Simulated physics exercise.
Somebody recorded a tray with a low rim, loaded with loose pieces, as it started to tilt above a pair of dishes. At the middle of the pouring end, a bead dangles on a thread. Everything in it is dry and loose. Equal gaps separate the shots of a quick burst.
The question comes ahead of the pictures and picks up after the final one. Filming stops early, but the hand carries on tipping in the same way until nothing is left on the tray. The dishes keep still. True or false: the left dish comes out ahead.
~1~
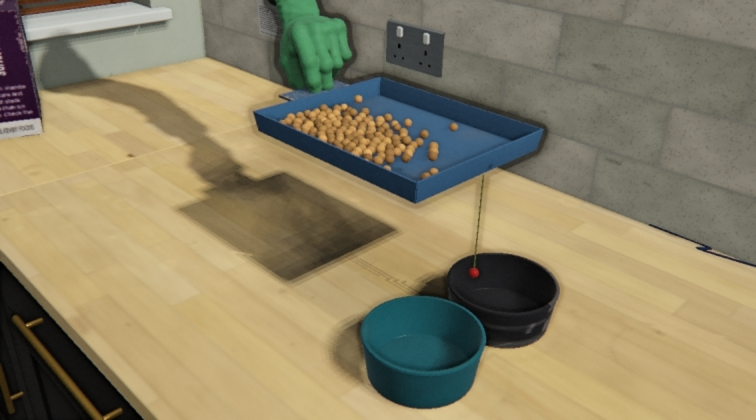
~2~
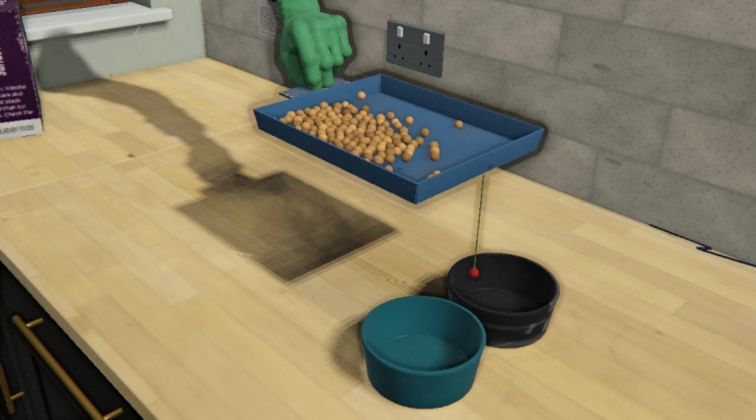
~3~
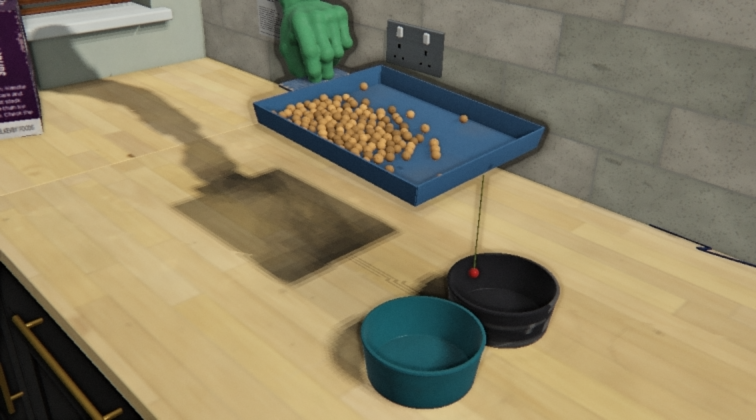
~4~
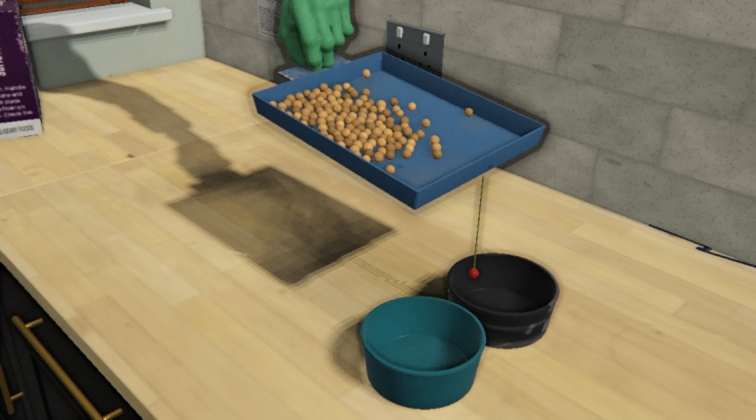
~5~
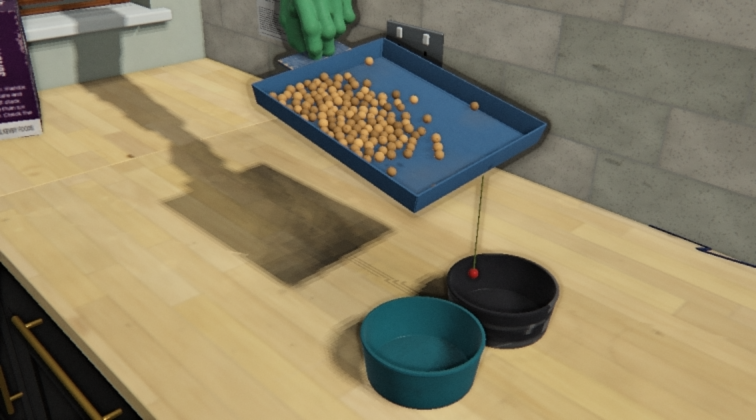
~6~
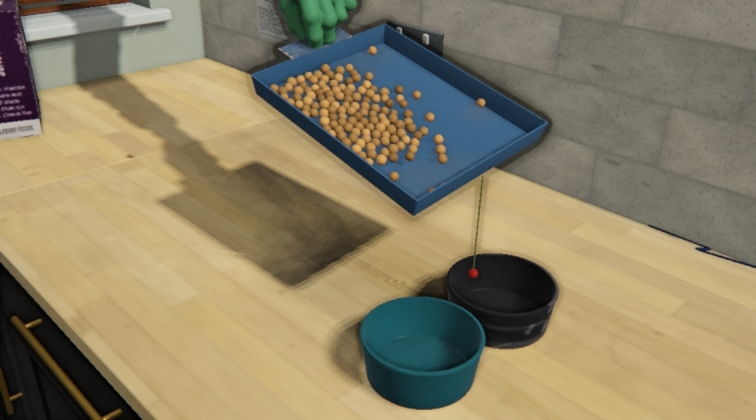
True.
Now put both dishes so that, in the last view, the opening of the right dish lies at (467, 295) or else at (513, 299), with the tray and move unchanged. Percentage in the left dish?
60 %, then 90 %.
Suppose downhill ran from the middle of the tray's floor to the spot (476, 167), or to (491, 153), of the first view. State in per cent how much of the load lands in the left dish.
In order, 10 in a hundred and 0 in a hundred.
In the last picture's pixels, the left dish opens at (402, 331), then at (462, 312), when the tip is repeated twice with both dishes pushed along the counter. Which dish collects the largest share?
First place: The leftmost dish. Second place: The leftmost dish.
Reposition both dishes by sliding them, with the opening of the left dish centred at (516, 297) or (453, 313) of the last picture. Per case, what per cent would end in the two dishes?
Close to 0 per cent, followed by close to 60 per cent.
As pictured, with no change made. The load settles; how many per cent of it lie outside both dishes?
I'd say roughly 0 per cent of the load.
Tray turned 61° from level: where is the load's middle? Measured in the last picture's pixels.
The middle of the pieces lands at roughly (417, 167).
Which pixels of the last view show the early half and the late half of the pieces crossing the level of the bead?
(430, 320) for the early half, (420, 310) for the late half.
Soon after the last picture, tray tipped steeply; nearly all on the tray; a stray few in the air.
A little later, tray tipped past a quarter turn; a small part on the tray; most in the left dish; a stray few outside both; a small part in the air.
Later still, tray tipped past a quarter turn; nearly all in the left dish; a stray few outside both.
At rest, tray tipped past a quarter turn; nearly all in the left dish; none in the right dish; a stray few outside both.
